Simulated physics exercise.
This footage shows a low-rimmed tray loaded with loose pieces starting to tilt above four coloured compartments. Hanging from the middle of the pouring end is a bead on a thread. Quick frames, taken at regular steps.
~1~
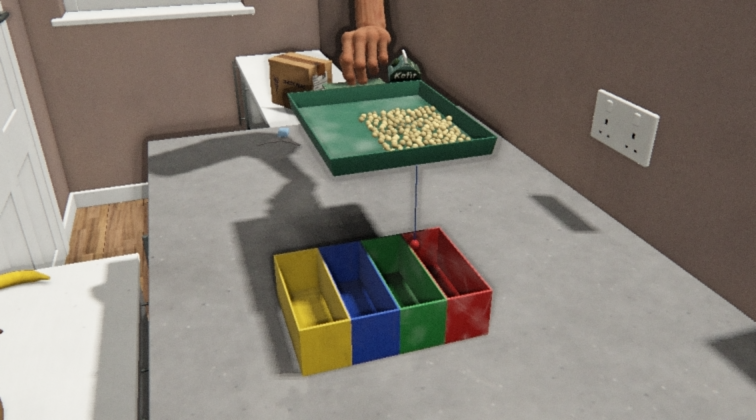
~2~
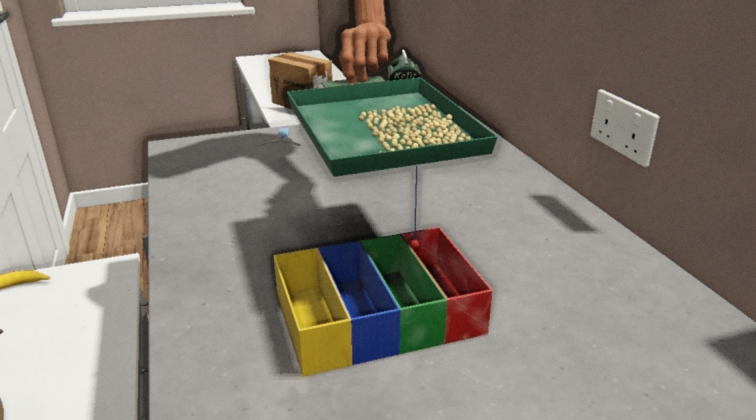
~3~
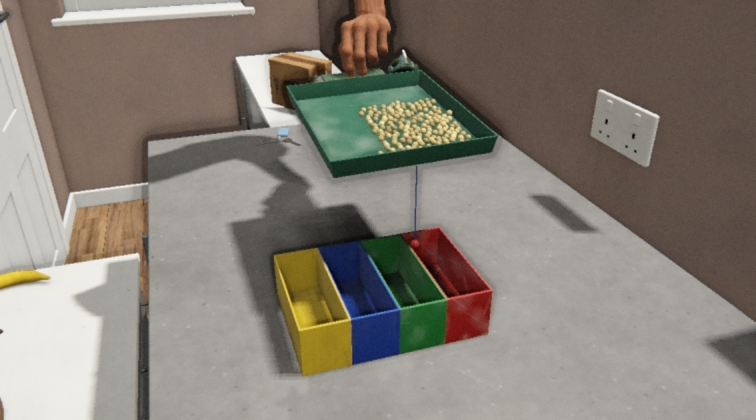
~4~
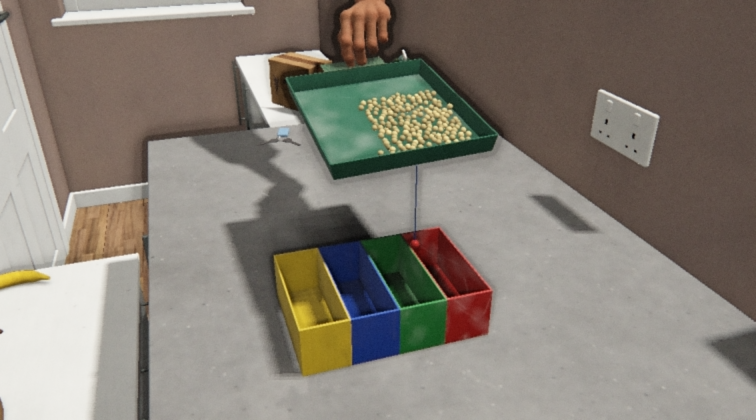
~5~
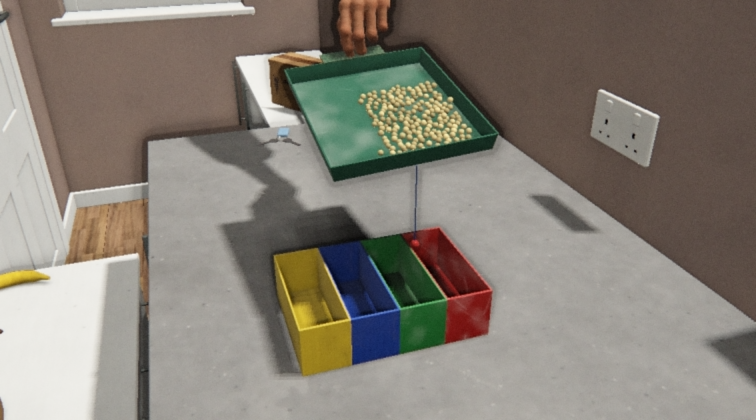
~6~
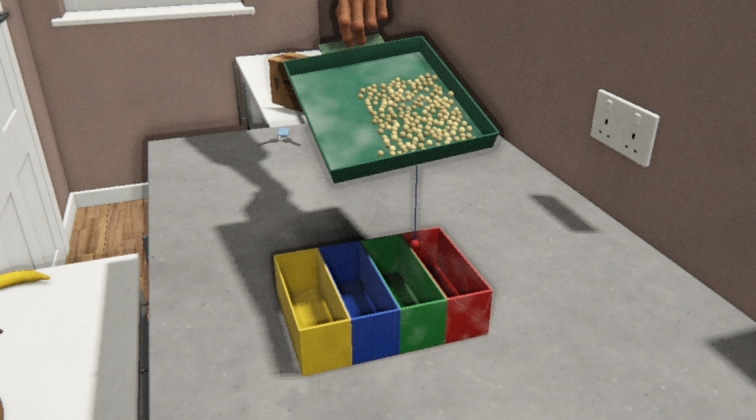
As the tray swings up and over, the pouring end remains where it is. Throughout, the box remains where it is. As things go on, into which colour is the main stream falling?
The main stream falls into the blue cell.
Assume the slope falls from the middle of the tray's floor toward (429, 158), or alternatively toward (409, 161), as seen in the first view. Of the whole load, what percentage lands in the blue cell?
The first try gives close to 0 per cent, the second close to 20 per cent.
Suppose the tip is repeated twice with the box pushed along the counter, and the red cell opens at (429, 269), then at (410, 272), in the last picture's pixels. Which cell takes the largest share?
For the first spot I'd say that blue cell, and for the second spot the cell in green.
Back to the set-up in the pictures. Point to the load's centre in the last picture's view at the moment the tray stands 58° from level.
About (400, 145).
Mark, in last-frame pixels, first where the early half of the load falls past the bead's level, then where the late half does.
Half one: (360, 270), half two: (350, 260).
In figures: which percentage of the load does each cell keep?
Yellow 10 %, blue 60 %, green 30 %, red 10 %.
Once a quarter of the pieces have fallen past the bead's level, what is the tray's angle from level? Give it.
Tilt: Around 110 degrees.
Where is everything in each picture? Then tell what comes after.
In the first frame, corners of the pouring end at (333, 157) and (493, 136), level; middle of the load at (414, 131), soya beans; bead on its thread at (415, 244); yellow cell at (326, 343); blue cell at (376, 333); green cell at (423, 322); red cell at (468, 313).
In the second frame, corners of the pouring end at (333, 158) and (493, 136), level; middle of the load at (414, 130).
In the third frame, corners of the pouring end at (333, 159) and (493, 135), tipped barely, lowest at the left corner; middle of the load at (414, 127).
In the fourth frame, corners of the pouring end at (333, 162) and (494, 134), tipped a little, lowest at the left corner; middle of the load at (414, 123).
In the fifth frame, corners of the pouring end at (333, 165) and (494, 132), tipped a little, lowest at the left corner; middle of the load at (414, 118).
In the sixth frame, corners of the pouring end at (333, 168) and (494, 131), tipped clearly, lowest at the left corner; middle of the load at (415, 115); yellow cell at (326, 343); blue cell at (376, 333); green cell at (423, 322); red cell at (468, 313).
Soon after the last picture, tray tipped steeply; all on the tray.
A little later, tray tipped right over; nearly all on the tray; a stray few falling or outside the box.
Later still, tray tipped past a quarter turn; about two thirds in the blue cell; about a quarter in the green cell; a small part in the yellow cell; a small part in the red cell; a stray few falling or outside the box.
At rest, tray tipped past a quarter turn; about two thirds in the blue cell; about a quarter in the green cell; a small part in the yellow cell; a small part in the red cell; a stray few outside the box.
